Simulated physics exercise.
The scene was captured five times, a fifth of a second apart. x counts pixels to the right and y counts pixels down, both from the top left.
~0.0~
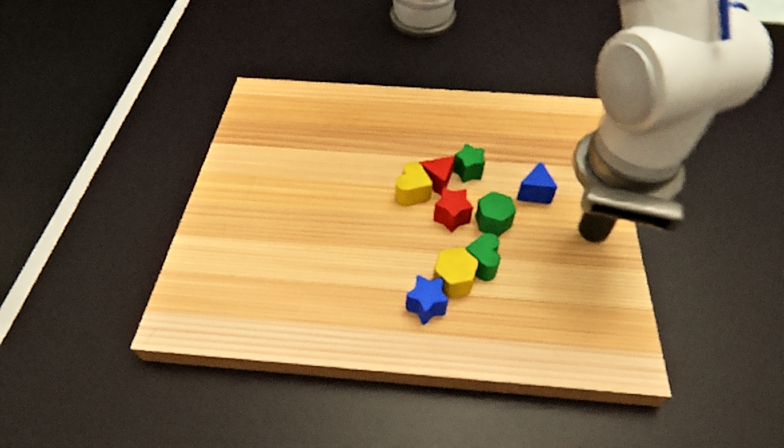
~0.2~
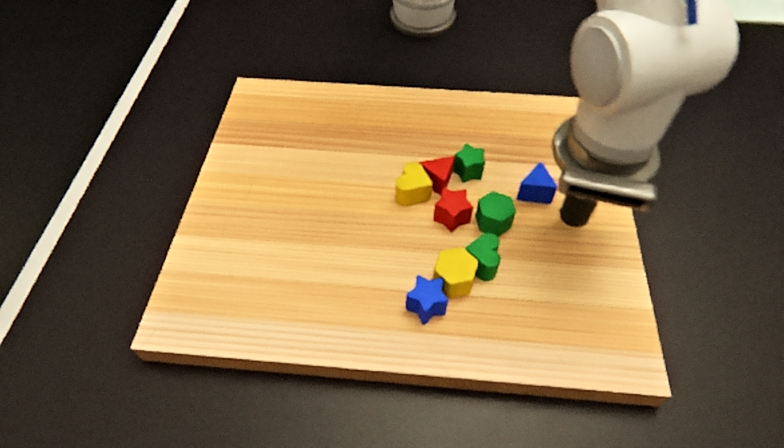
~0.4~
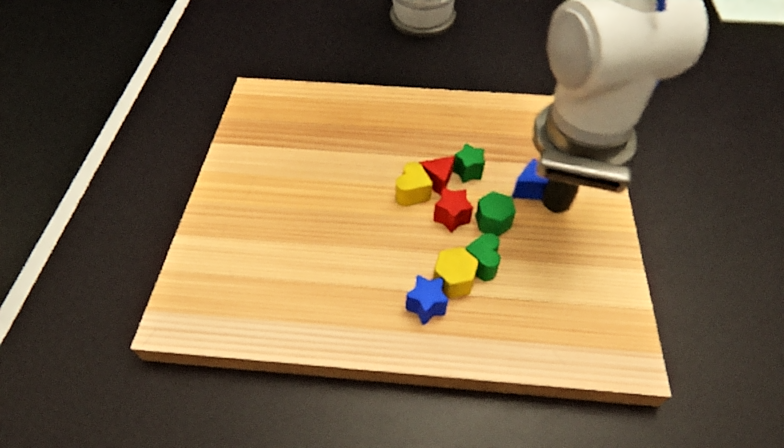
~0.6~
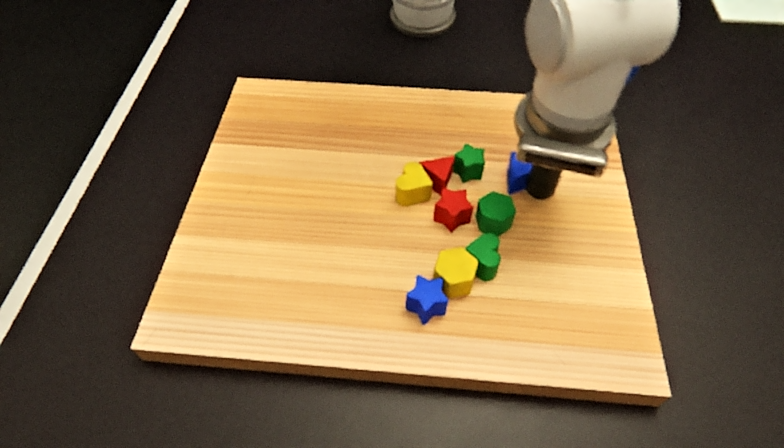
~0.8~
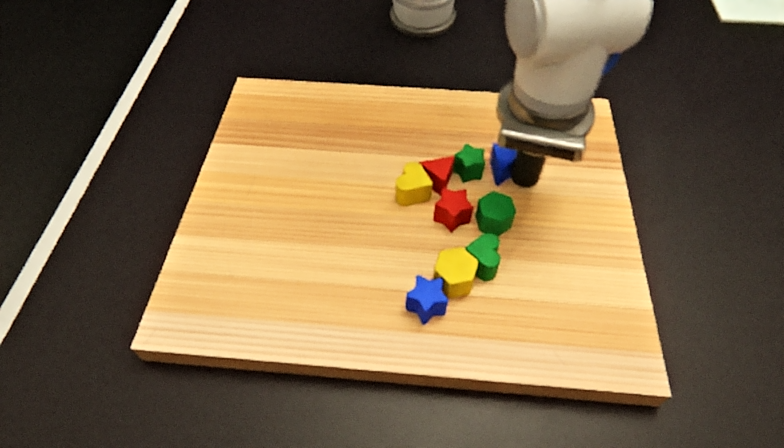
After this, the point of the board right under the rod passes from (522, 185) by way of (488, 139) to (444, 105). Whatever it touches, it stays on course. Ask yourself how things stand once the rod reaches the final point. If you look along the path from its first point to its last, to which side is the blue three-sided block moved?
It is pushed towards the left-hand side.
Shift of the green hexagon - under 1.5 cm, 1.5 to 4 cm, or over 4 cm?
Ends under 1.5 cm away.
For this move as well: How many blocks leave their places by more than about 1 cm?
The answer is a single block.
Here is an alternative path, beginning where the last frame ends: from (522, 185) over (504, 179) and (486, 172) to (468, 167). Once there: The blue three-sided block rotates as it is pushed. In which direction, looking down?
It spins with the clock.
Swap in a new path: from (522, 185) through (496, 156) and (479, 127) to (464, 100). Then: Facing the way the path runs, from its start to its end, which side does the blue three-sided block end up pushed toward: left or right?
It shifts to the left.
The first path, step by step. One third of the way, rod (501, 145); blue three-sided block (478, 129), turned 45° anticlockwise.
Two thirds of the way, rod (477, 117); blue three-sided block (460, 118), turned 85° anticlockwise.
At the end, rod (444, 97); green star still; green hexagon still; blue three-sided block (459, 118), turned 90° anticlockwise.
